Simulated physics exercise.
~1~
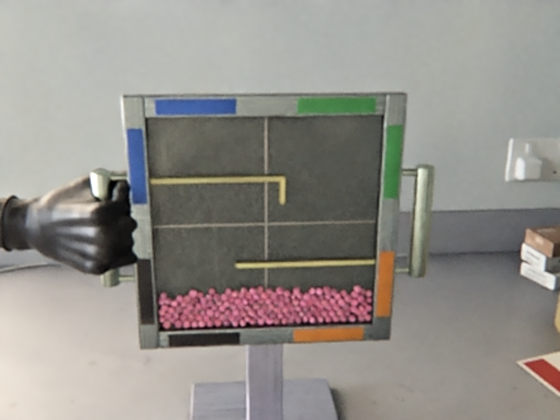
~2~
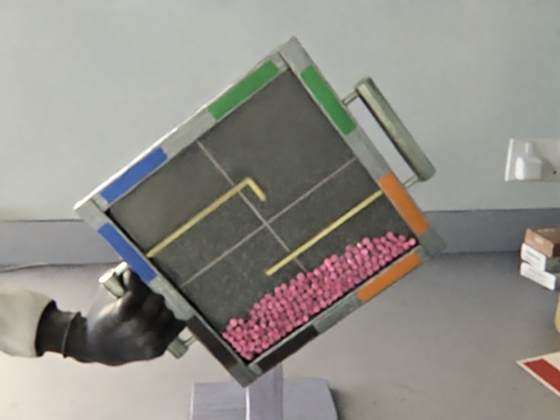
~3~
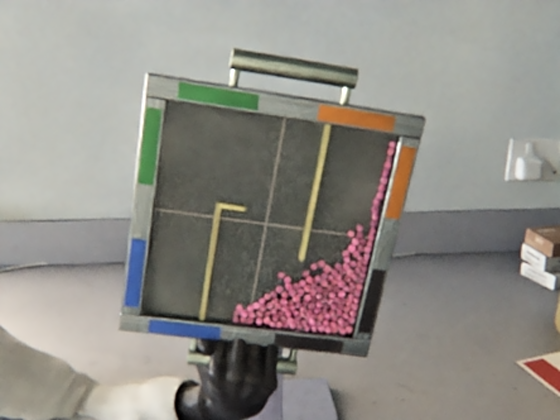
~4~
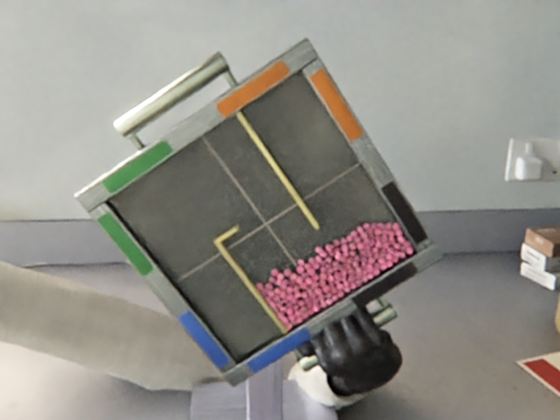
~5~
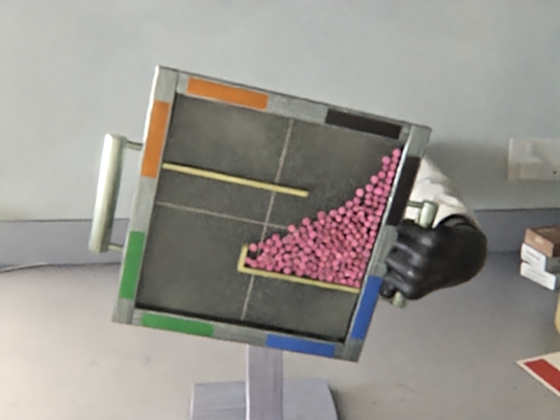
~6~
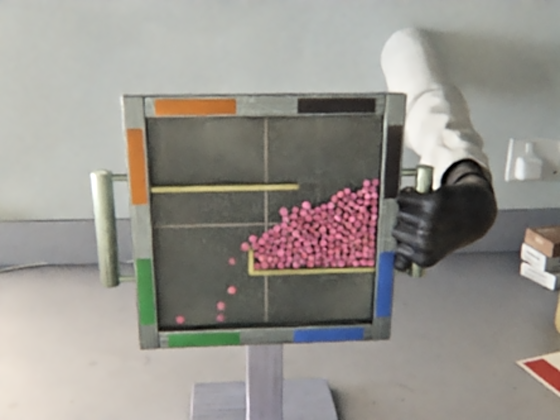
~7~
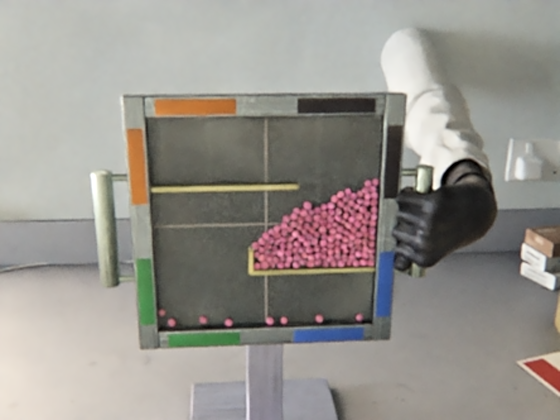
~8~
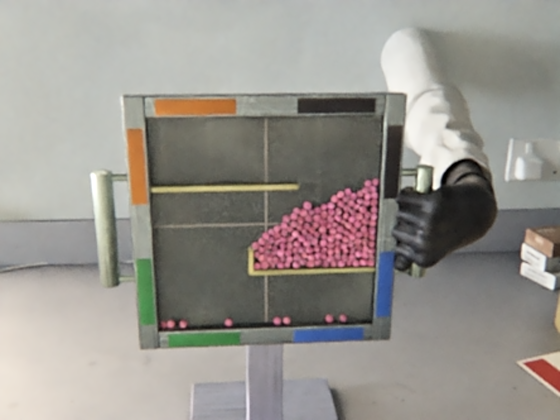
Pink beads slid and piled against the walls as a black-gloved hand turned their square maze box counterclockwise until it was upside down, then mostly settled on a ledge at the right, while a few spilled off and scattered along the bottom.
